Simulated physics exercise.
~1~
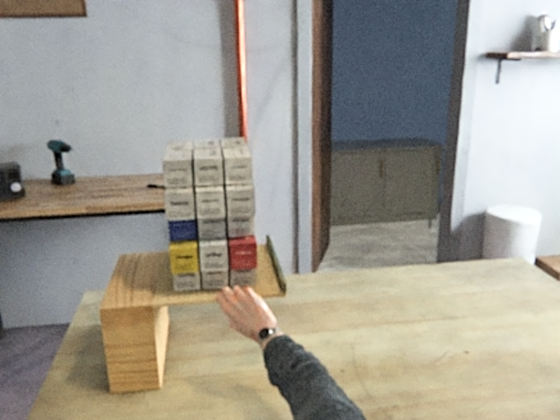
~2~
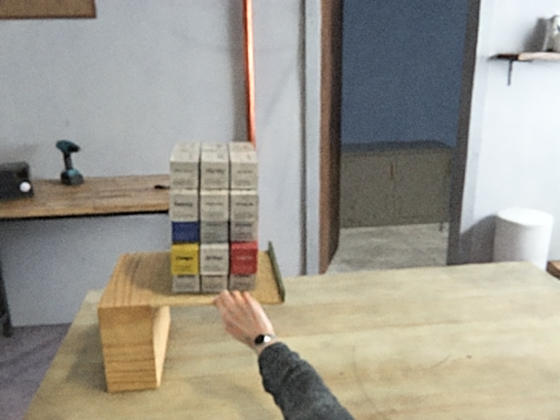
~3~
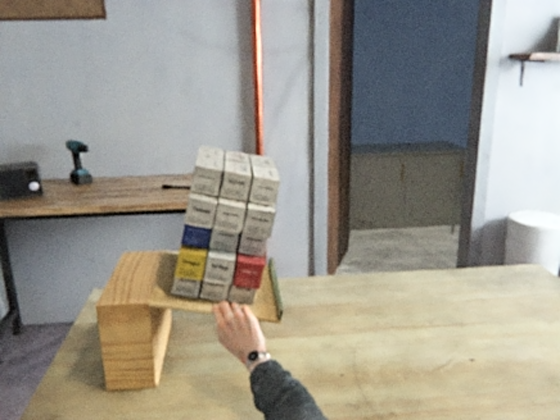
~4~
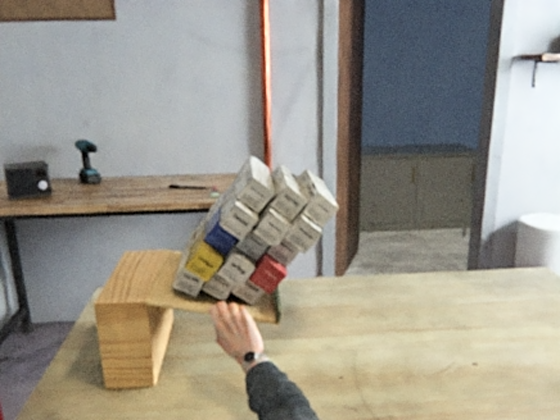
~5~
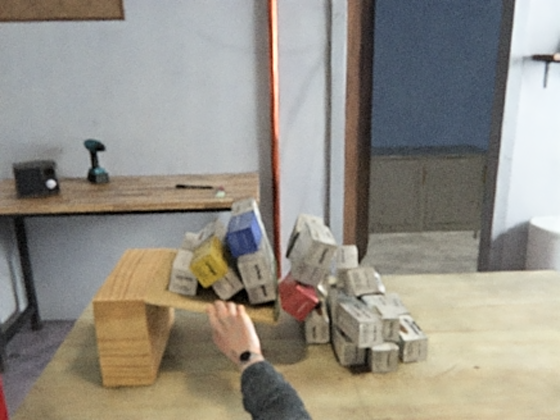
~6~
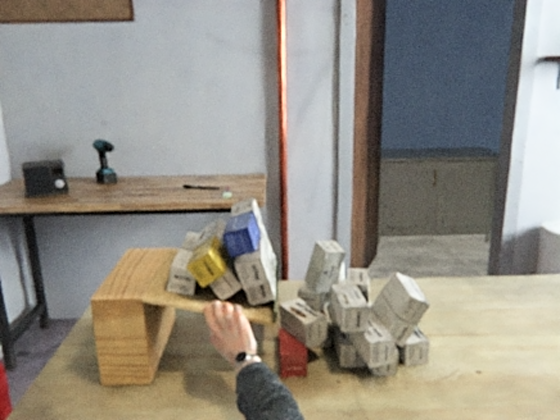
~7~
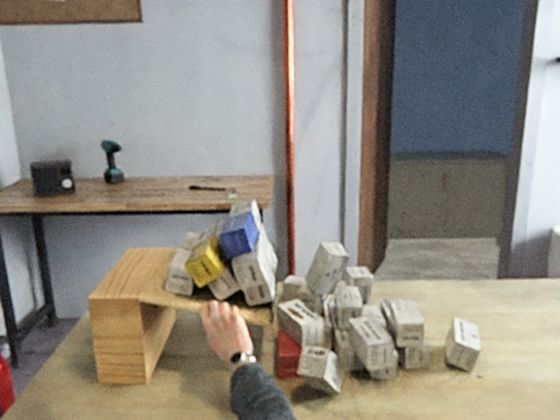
We see a hand at the edge of a wooden tray as it dips to the right, and a stack of small boxes leans and topples; many, including the red one, tumble onto the table, while the blue and yellow ones stay tipped on the tray.
